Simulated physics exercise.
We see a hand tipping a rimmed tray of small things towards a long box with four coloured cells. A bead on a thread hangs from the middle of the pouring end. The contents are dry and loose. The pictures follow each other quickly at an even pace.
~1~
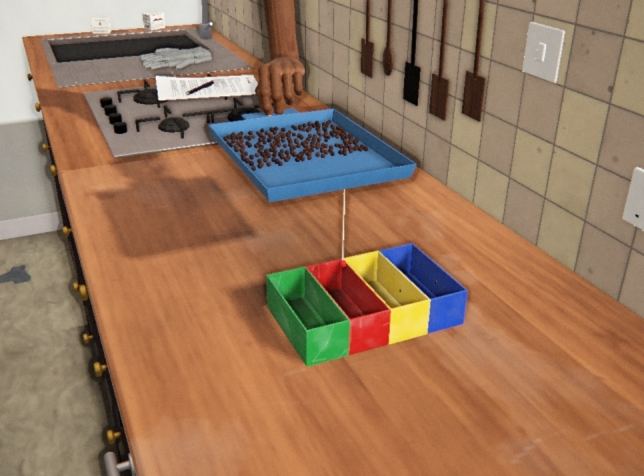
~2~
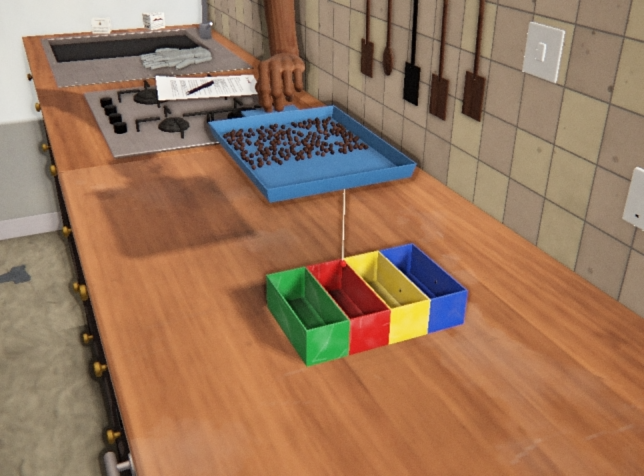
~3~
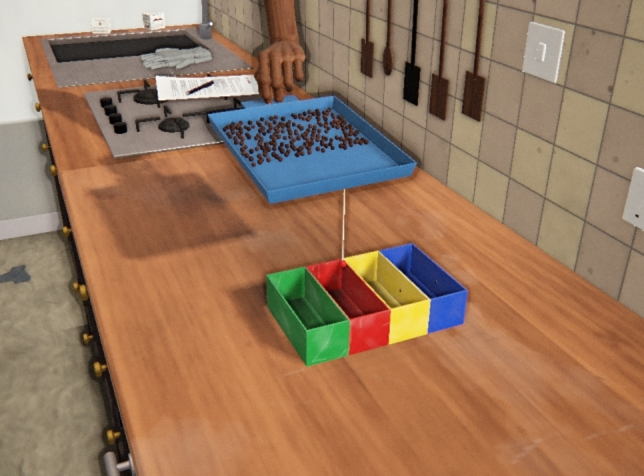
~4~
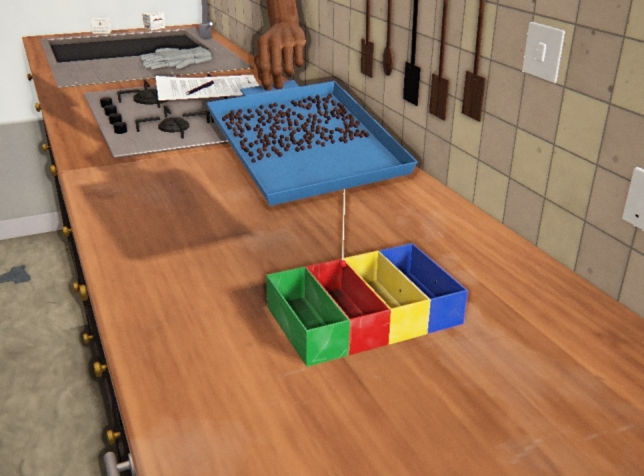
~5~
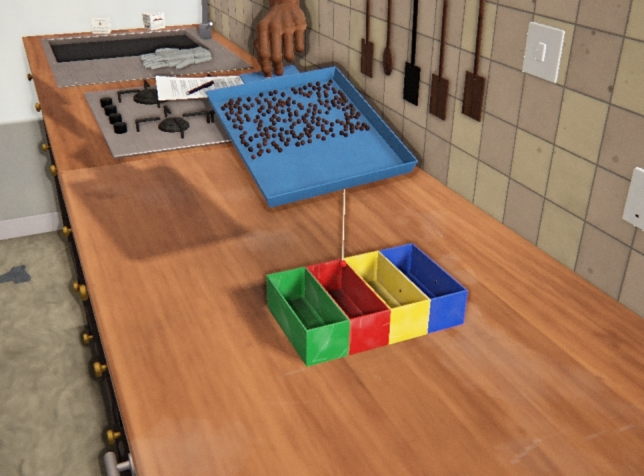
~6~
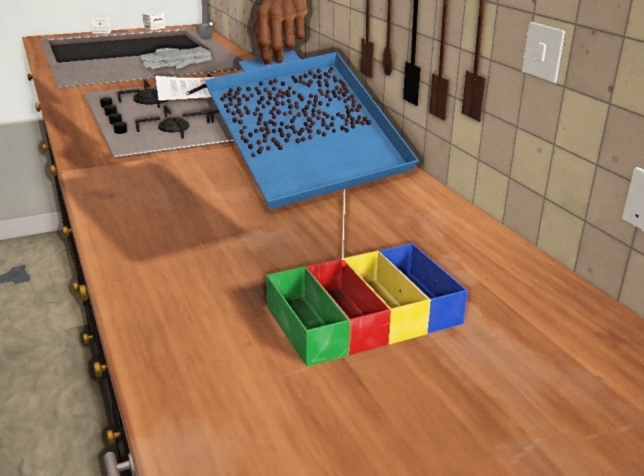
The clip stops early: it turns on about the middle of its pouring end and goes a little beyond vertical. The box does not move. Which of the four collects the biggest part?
Most goes to the green cell.
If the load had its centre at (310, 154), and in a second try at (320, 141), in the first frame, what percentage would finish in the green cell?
Near 50 % and 50 %.
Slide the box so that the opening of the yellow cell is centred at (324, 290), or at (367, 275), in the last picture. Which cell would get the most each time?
One: The cell in red. Two: Green.
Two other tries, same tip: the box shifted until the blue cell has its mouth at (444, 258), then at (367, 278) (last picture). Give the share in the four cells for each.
In turn 20 and 100 in a hundred.
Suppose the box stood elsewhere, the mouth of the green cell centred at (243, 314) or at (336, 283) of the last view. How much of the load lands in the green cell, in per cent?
Roughly 0 per cent, and 20 per cent.
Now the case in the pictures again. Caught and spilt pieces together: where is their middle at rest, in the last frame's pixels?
At about (302, 332).
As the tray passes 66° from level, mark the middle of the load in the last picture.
At about (300, 203).
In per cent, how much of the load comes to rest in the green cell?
Roughly 50 in a hundred.
Shortly afterwards, tray tipped steeply; near two thirds on the tray; near a quarter falling or outside the box.
Next, tray tipped past a quarter turn; near a quarter on the tray; near a third in the green cell; a little in the red cell; only a few in the yellow cell; only a few in the blue cell; near a third falling or outside the box.
Some moments later, tray tipped past a quarter turn; near half in the green cell; a little in the red cell; only a few in the yellow cell; only a few in the blue cell; near a third falling or outside the box.
In the end, tray tipped past a quarter turn; near half in the green cell; a little in the red cell; only a few in the yellow cell; only a few in the blue cell; near a third outside the box.
